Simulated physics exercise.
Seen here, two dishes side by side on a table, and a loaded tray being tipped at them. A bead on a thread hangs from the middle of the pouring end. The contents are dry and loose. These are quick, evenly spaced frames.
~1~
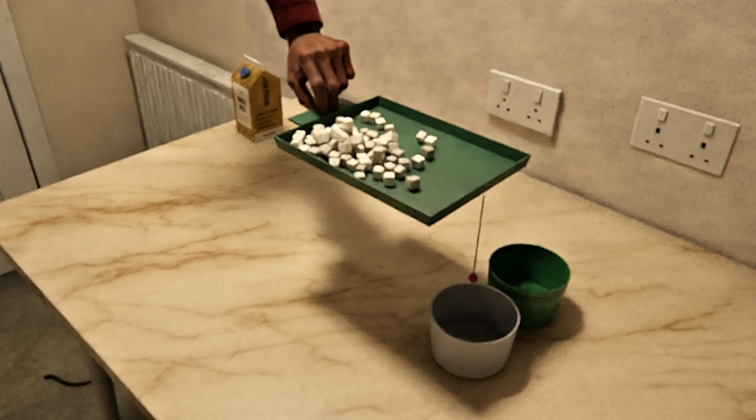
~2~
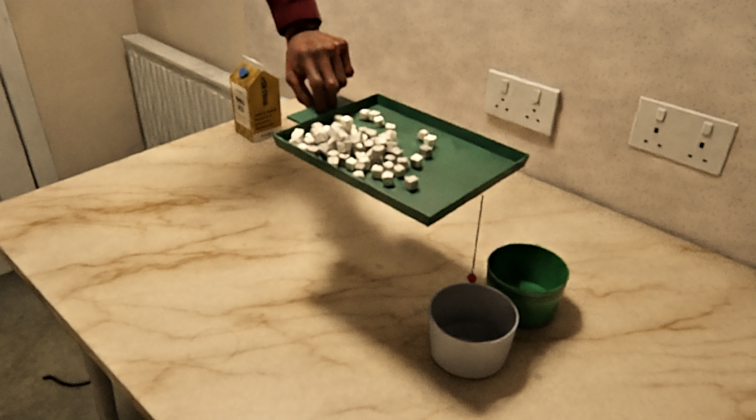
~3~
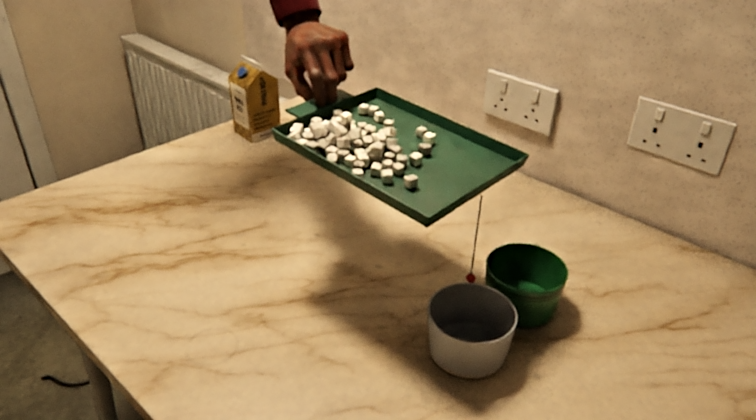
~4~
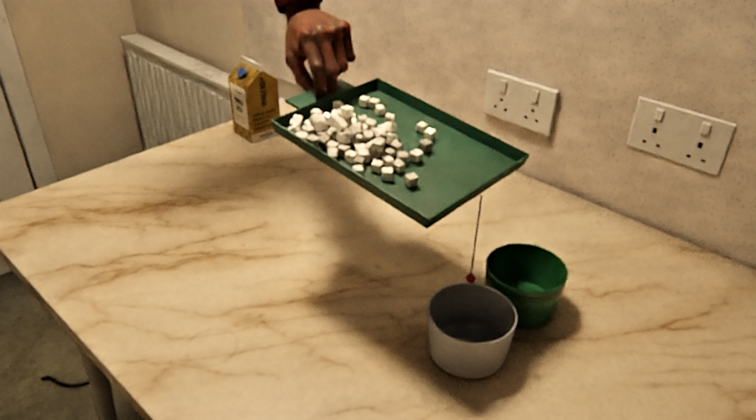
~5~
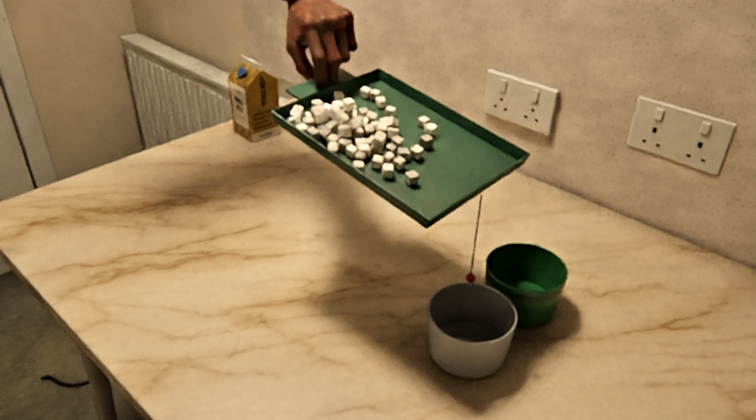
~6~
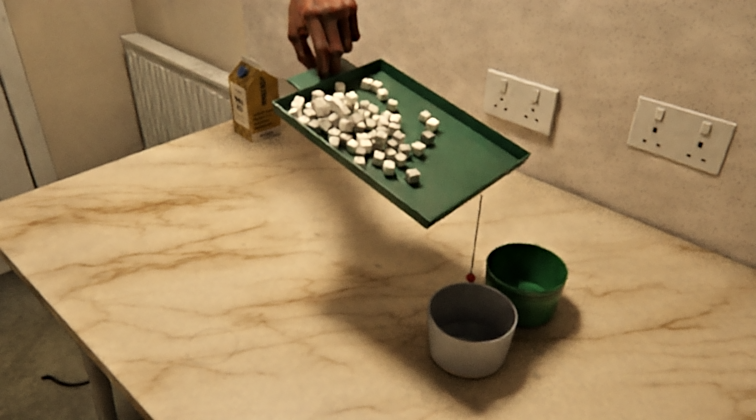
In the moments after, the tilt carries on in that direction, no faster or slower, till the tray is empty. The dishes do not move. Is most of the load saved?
Together they catch only the smaller part.
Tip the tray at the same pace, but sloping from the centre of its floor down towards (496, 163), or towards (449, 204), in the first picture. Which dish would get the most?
At the first place right, at the second the left one.
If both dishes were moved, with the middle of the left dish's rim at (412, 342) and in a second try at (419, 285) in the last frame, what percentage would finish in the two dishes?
Roughly 30 per cent, and 0 per cent.
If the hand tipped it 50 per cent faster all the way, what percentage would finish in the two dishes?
It comes to 40 per cent or so.
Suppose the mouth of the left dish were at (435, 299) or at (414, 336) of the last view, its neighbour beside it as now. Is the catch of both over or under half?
In turn: Below a half; not half.
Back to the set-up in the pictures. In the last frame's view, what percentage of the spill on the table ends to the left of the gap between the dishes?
Some 40 per cent.
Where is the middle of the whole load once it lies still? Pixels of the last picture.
Close to (499, 378).
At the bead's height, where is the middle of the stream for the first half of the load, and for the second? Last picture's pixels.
At about (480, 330), then at (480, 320).
Just after the last frame, tray tipped steeply; the larger part on the tray; just a few in the left dish; about a tenth outside both; about a tenth in the air.
A moment on, tray tipped right over; roughly two thirds on the tray; about a tenth in the left dish; roughly a quarter outside both; just a few in the air.
Further on, tray tipped past a quarter turn; roughly a third in the left dish; roughly two thirds outside both.
When it is over, tray tipped past a quarter turn; roughly a third in the left dish; not one in the right dish; roughly two thirds outside both.
